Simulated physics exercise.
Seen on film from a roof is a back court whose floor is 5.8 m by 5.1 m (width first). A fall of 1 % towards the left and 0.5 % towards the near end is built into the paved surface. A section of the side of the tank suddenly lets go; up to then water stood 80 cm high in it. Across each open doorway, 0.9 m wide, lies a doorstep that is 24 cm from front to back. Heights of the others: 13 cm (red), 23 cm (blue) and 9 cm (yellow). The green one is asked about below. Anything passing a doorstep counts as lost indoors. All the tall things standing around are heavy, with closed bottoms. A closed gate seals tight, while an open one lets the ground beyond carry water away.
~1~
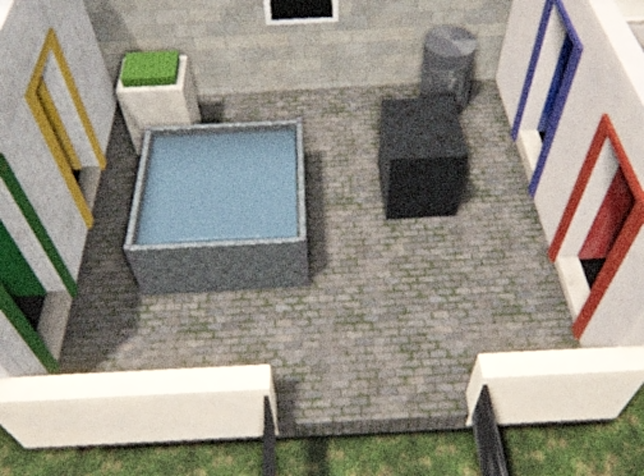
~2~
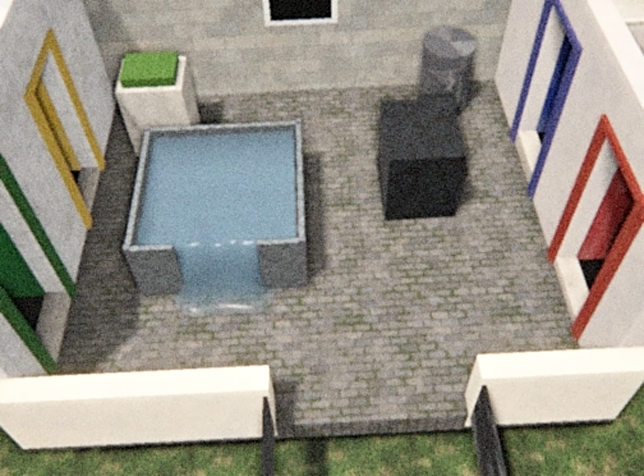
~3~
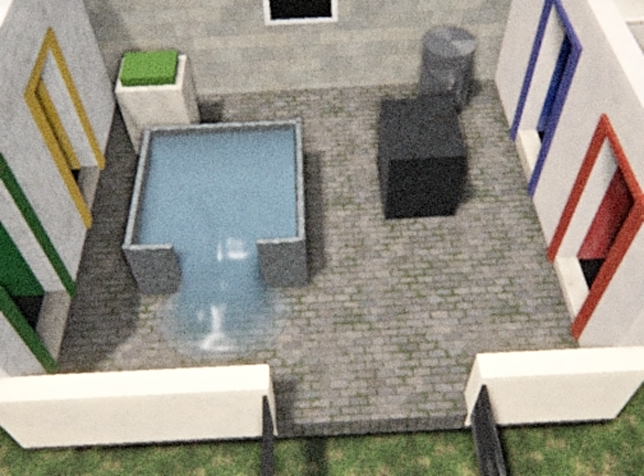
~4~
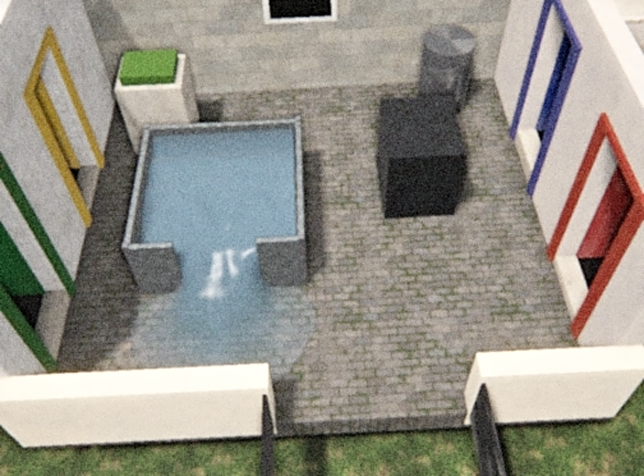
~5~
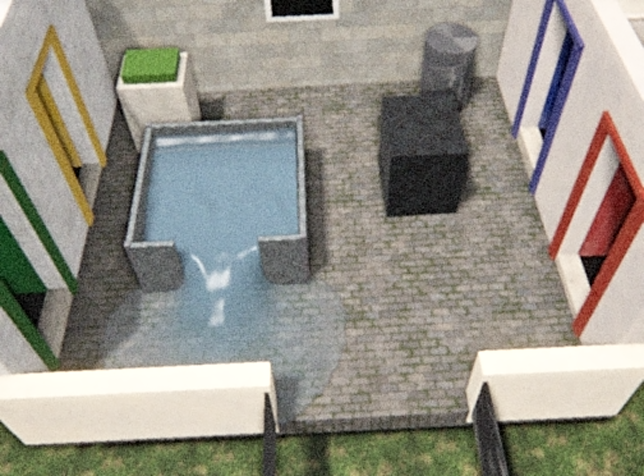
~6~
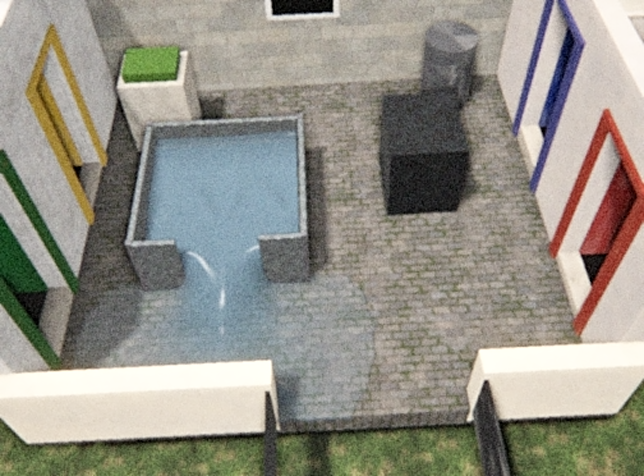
A paved courtyard held a full stone tank of still water until part of its front side gave way, and water poured through the gap and spread across the paving toward the low front wall.
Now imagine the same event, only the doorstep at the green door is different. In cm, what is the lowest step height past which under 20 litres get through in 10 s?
Close to 21 cm is just enough.
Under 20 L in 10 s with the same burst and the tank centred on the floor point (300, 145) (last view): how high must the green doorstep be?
I'd put it at close to 13.5 cm.
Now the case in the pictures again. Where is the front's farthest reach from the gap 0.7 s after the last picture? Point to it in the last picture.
The farthest wet point sits near (439, 389).
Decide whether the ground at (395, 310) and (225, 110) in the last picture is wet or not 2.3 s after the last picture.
First soaked, then untouched.
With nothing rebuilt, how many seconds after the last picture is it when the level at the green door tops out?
Around 1.6 s, give or take.
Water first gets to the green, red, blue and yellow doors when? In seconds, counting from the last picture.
Reading them off: Green 0.1 s, then red 2.0 s, then blue 3.2 s, then yellow 1.5 s.
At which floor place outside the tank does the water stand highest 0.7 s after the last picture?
Near pixel (49, 411).
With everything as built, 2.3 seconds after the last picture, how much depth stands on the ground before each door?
Green door 22 cm, red door 9 cm, blue door 0 cm, yellow door 5 cm.
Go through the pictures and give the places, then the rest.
Still water, 80 cm deep, in the tank at (221, 184); the green door at (32, 282) is dry, in the first frame.
Water pours out at (223, 275) and has run 0.3 m, to (191, 312); about 8 cm deep outside, 80 cm at the back, in the second frame.
The gap is at (223, 274), the front 0.8 m out at (192, 351); the back of the tank holds 80 cm, in the third frame.
Water pours out at (222, 274) and has run 1.4 m, to a hidden place; about 8 cm deep outside, 76 cm at the back, in the fourth frame.
Water pours out at (224, 272) and has run 1.6 m, to a hidden place; about 7 cm deep outside, 67 cm at the back, in the fifth frame.
The gap is at (225, 270), the front 1.9 m out at a hidden place; the back of the tank holds 69 cm; the green door at (34, 278), 1.9 m from the gap, is still 0.4 m from the nearest water, in the sixth frame.
Then, 0.7 s after the last picture water covers 20 % of the floor, deepest (60 cm) near (49, 411); 15 cm at the green door, 0 litres in over its 18 cm doorstep.
Then, 2.3 s after the last picture water covers 50 % of the floor, deepest (31 cm) near (49, 411); 22 cm at the green door, 22 litres in over its 18 cm doorstep.
Then, 9.3 s after the last picture water covers 95 % of the floor, deepest (12 cm) near (88, 237); 8 cm at the green door, 34 litres in over its 18 cm doorstep.
At the green door as built, the water peaked near 25 cm, 1.5 s after the last picture.
With a doorstep of 16.5 cm, 46 litres would have come in within the 10 s; with 22.5 cm, 13 litres. So under 20 litres takes about 21 cm.
